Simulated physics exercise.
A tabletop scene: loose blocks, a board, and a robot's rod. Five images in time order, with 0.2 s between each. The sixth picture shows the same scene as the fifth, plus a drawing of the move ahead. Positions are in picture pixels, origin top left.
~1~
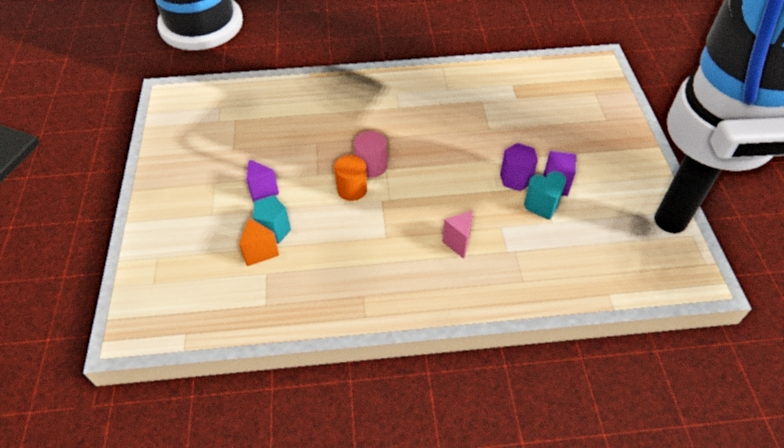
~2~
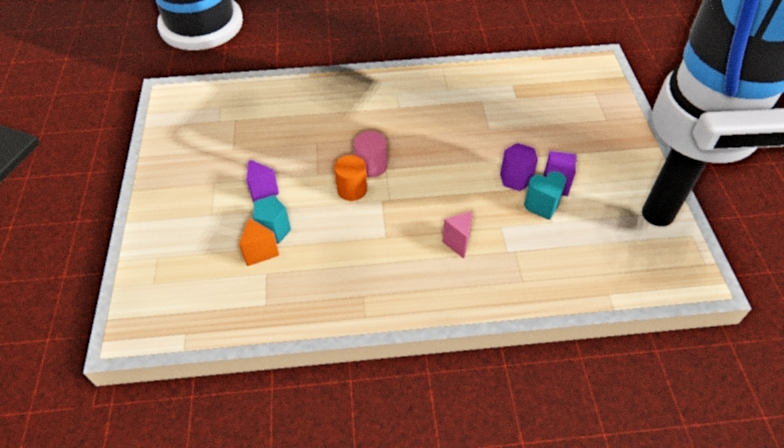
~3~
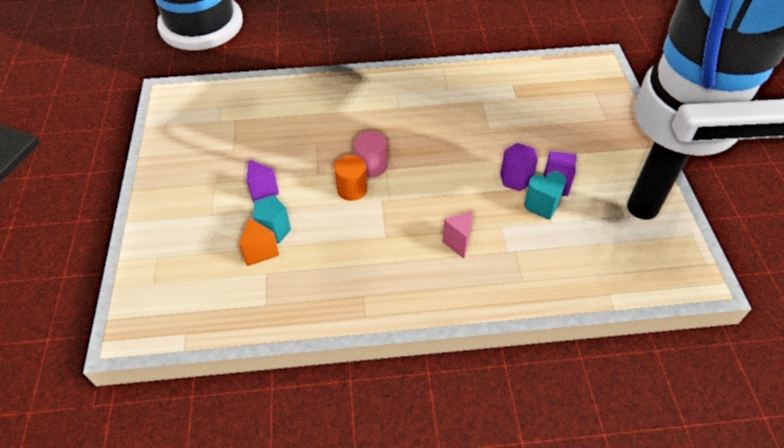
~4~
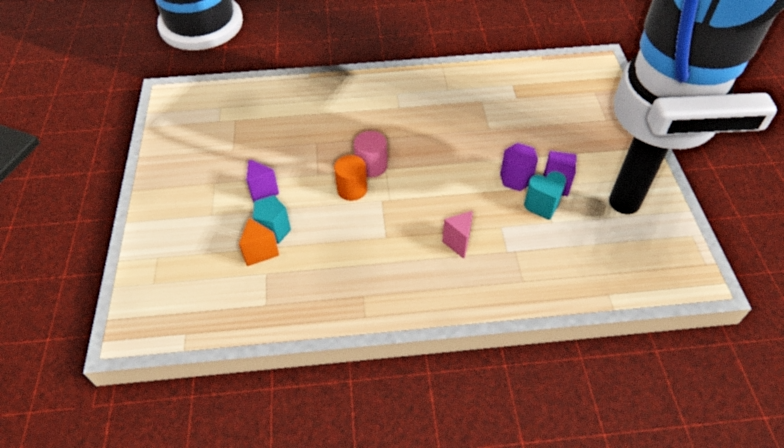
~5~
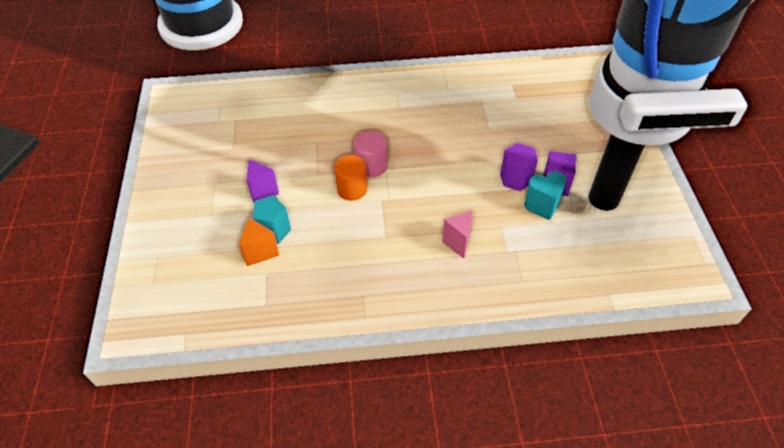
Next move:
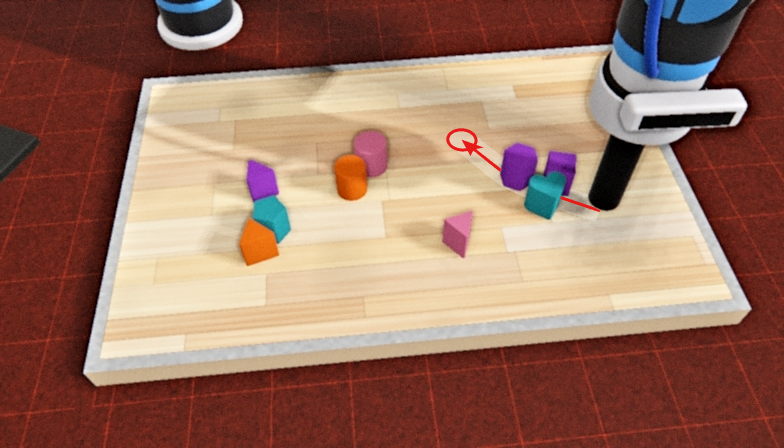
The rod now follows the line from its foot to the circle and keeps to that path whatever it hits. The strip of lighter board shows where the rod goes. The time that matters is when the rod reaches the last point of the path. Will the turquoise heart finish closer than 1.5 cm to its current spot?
Going by the path, no.
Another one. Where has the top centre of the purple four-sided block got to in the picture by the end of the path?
So, by the moment the path ends, you'll find the top centre of the purple four-sided block at (532, 137).
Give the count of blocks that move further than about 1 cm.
It should be three or more, as far as I can tell.
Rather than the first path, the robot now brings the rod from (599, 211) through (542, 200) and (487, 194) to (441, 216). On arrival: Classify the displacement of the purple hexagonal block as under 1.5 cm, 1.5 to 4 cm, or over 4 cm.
Band: 1.5 to 4 cm.
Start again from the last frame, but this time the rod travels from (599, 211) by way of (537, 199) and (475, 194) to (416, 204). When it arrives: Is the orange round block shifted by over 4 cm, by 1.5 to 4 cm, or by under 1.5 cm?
It ends within 1.5 cm of its spot.
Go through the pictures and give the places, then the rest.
Rod's lower end (670, 221); purple hexagonal block (521, 155); turquoise heart (549, 183); purple four-sided block (563, 162), in the first picture.
Rod (658, 215); blocks still, in the second picture.
Rod (642, 208); blocks still, in the third picture.
Rod (624, 203); blocks still, in the fourth picture.
Rod (604, 199); purple hexagonal block (521, 155); turquoise heart (549, 183); purple four-sided block (563, 162), in the fifth picture.
Drawn move, from (599, 211) via (545, 192) and (498, 169), ending at (462, 140).
On the path given first. One third of the way, rod (547, 181); purple hexagonal block (508, 148), turned 30° anticlockwise; turquoise heart (529, 183), turned 55° anticlockwise; purple four-sided block (541, 147), turned 55° clockwise.
Two thirds of the way, rod (500, 157); purple hexagonal block (476, 130), turned 40° anticlockwise; turquoise heart (521, 181), turned 85° anticlockwise; purple four-sided block (532, 137), turned 120° clockwise.
At the end, rod (463, 128); purple hexagonal block (435, 109), turned 80° anticlockwise; turquoise heart (521, 181), turned 85° anticlockwise; purple four-sided block (532, 137), turned 120° clockwise.
